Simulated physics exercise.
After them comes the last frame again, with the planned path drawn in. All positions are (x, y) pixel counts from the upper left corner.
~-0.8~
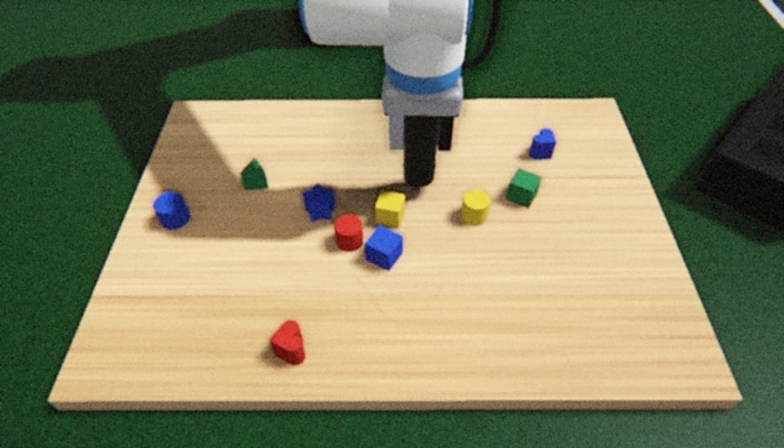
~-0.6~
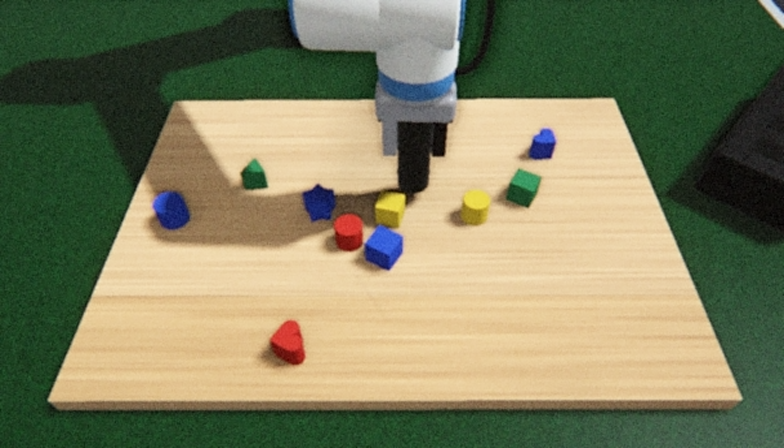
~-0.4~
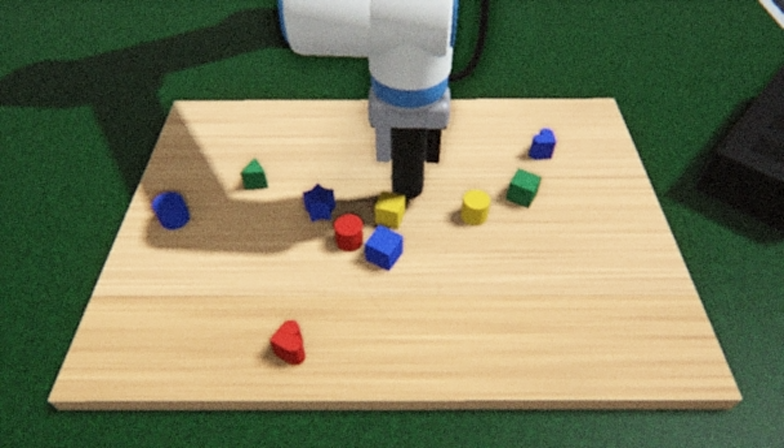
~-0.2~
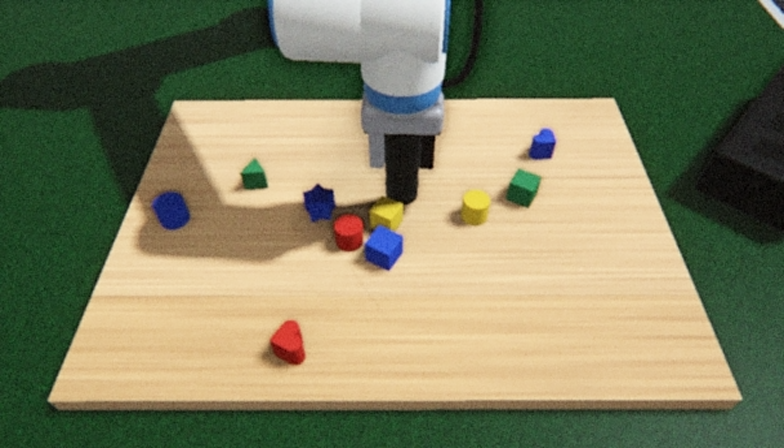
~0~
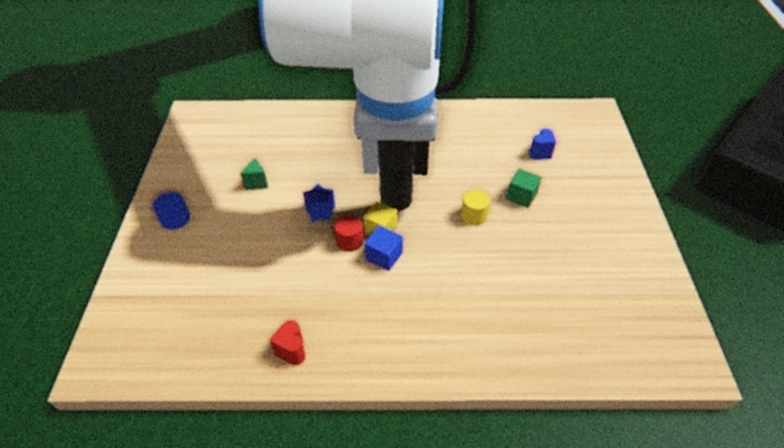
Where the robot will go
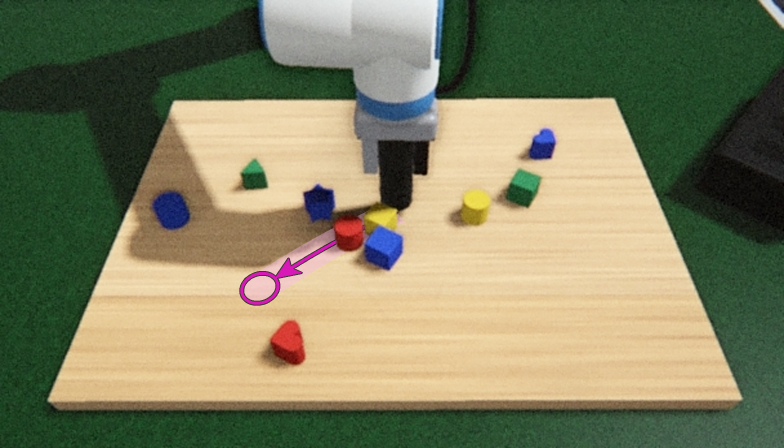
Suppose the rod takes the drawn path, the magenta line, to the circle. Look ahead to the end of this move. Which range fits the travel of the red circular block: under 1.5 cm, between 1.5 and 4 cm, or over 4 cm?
It gets moved over 4 cm.
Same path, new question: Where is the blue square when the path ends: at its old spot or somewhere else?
It shifts position.
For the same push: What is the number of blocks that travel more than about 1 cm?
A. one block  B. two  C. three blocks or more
Choice C: Three blocks or more.
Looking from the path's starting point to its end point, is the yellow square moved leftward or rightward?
The yellow square goes left.
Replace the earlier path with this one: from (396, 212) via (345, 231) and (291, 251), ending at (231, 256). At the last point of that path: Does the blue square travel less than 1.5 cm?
No.
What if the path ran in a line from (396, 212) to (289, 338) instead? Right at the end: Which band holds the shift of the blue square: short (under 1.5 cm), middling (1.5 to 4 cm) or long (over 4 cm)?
Between 1.5 and 4 cm.
The drawn path runs from (396, 212) by way of (352, 233) and (307, 258) to (260, 288).
On the path given first. One third of the way, rod (351, 223); red circular block (324, 237); yellow square (353, 240), turned 40° anticlockwise; blue square (378, 256), turned 65° anticlockwise.
Two thirds of the way, rod (305, 248); red circular block (287, 266); yellow square (349, 245), turned 65° anticlockwise; blue square (378, 257), turned 65° anticlockwise.
At the end, rod (256, 278); blue star-shaped block not moved; red circular block (259, 299); yellow square (349, 245), turned 65° anticlockwise; blue square (378, 257), turned 65° anticlockwise.
